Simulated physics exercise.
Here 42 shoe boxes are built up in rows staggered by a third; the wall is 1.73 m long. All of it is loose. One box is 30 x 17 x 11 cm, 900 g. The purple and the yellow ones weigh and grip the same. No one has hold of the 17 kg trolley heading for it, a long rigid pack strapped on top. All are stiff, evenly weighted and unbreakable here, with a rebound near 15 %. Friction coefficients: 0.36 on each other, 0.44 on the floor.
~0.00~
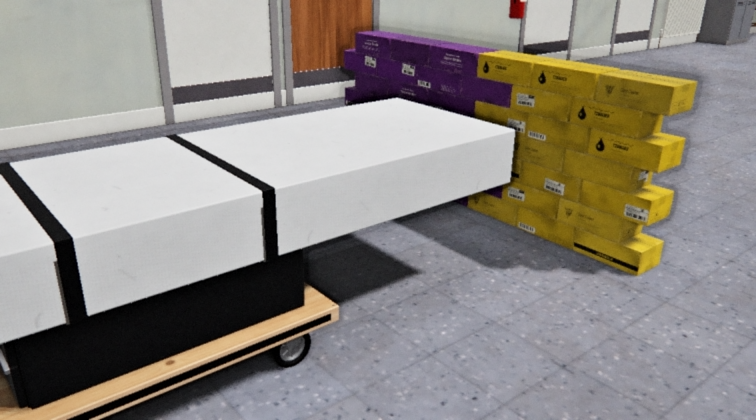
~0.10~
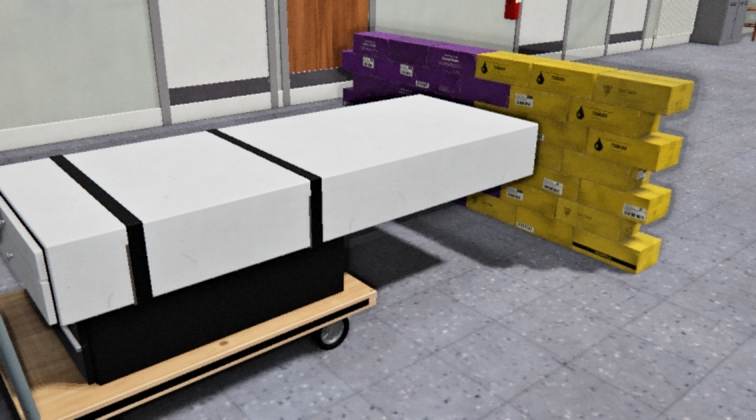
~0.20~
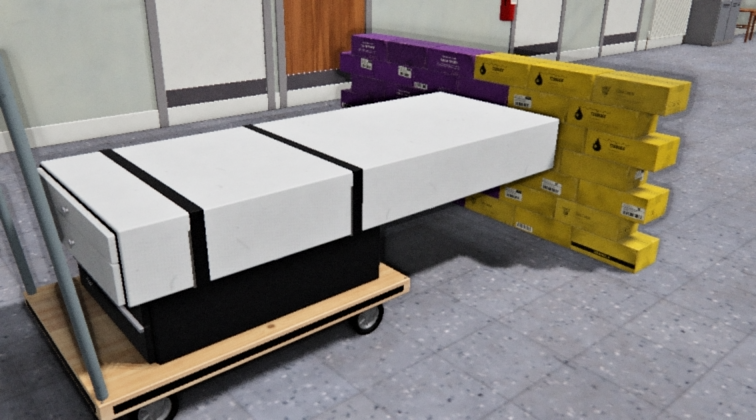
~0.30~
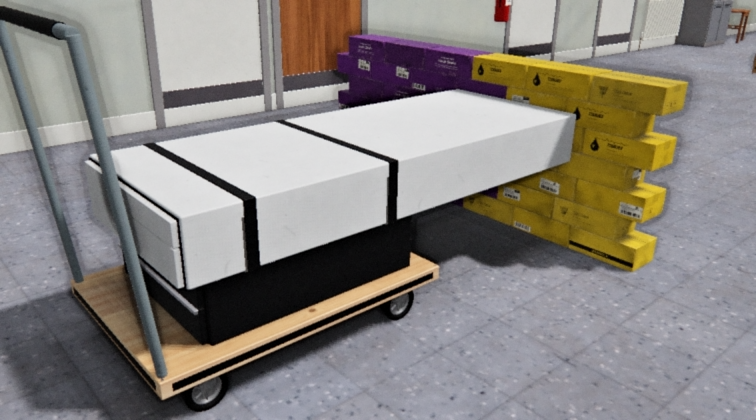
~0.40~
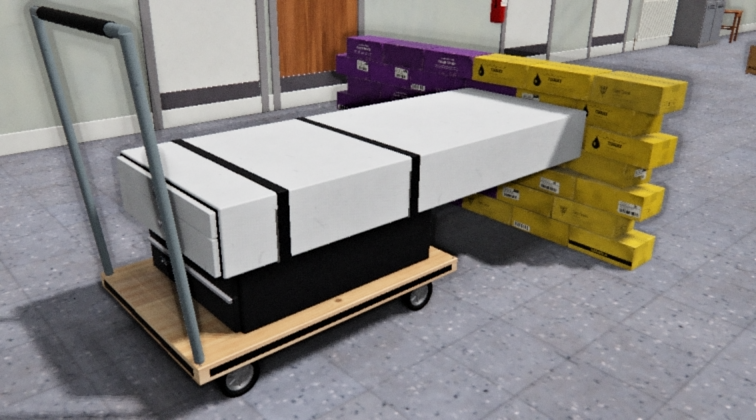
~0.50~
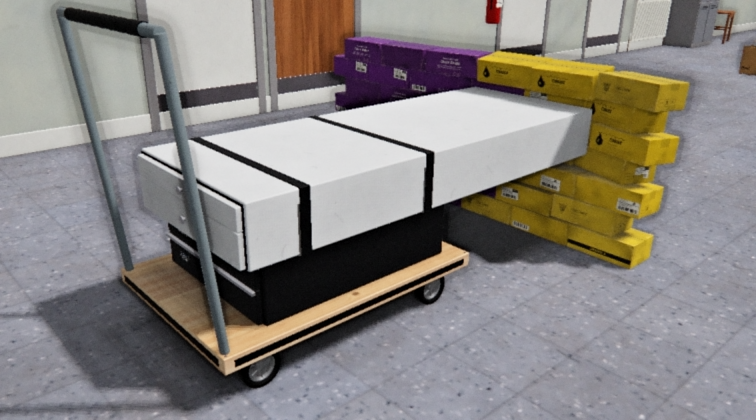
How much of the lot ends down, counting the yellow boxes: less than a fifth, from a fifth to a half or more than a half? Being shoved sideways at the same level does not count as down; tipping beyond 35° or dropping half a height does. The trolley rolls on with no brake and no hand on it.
It comes to over a half.
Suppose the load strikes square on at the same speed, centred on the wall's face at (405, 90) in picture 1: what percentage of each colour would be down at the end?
In that case yellow 10, purple 60 per cent.
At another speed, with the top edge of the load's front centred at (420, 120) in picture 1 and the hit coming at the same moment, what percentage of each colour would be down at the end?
Then yellow 40, purple 20 per cent.
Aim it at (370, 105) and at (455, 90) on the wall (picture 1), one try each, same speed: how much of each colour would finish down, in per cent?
Yellow 10 then 20, purple 60 then 30 per cent.
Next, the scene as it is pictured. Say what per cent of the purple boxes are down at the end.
By colour: Purple 20 per cent.
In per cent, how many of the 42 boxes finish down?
Roughly 45 per cent of them.
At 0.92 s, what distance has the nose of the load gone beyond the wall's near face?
About 25 cm past it.
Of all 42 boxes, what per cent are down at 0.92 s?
35 per cent by then.
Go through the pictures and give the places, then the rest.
In the first frame (places mark the middle of the side facing us; the camera moves round a little), load (503, 149) 42 cm short of the wall; top yellow box (632, 94); top purple box (452, 61); nothing disturbed.
The second frame shows load (527, 142) 29 cm short of the wall; top yellow box (630, 94).
The third frame shows load (548, 137) 15 cm short of the wall; top yellow box (628, 95).
The fourth frame shows load (567, 131) 16 mm short of the wall; top yellow box (626, 95).
The fifth frame shows load (577, 128) 7 cm into the wall's line; top yellow box (625, 95) shifted 11 mm; 13 disturbed, none down.
The sixth frame shows load (583, 125) 13 cm into the wall's line; top yellow box (625, 92) shifted 44 mm; top purple box (450, 64) shifted 32 mm; steepest lean 8°, the box at (560, 84); 18 disturbed, none down.
After 0.68 s, load 19 cm past the wall's line, still rolling; none of the 18 yellow boxes down (0 of 42 in all colours); top yellow box leaning 18°; top purple box shifted 10 cm.
After 0.92 s, load 26 cm past the wall's line, still rolling; 11 of the 18 yellow boxes down (14 of 42 in all colours); top yellow box leaning 62°, 21 cm lower; top purple box leaning 34°, 52 mm lower.
After 1.28 s, load 33 cm past the wall's line, still rolling; 12 of the 18 yellow boxes down (18 of 42 in all colours); top yellow box upside down; top purple box leaning 71°, 59 cm lower.
At rest (3.0 s), load 41 cm past the wall's line, stopped; 12 of the 18 yellow boxes down (18 of 42 in all colours); top yellow box upside down; top purple box upside down. That is 67 per cent. As the last picture would show them, middles, top purple box near (500, 144).
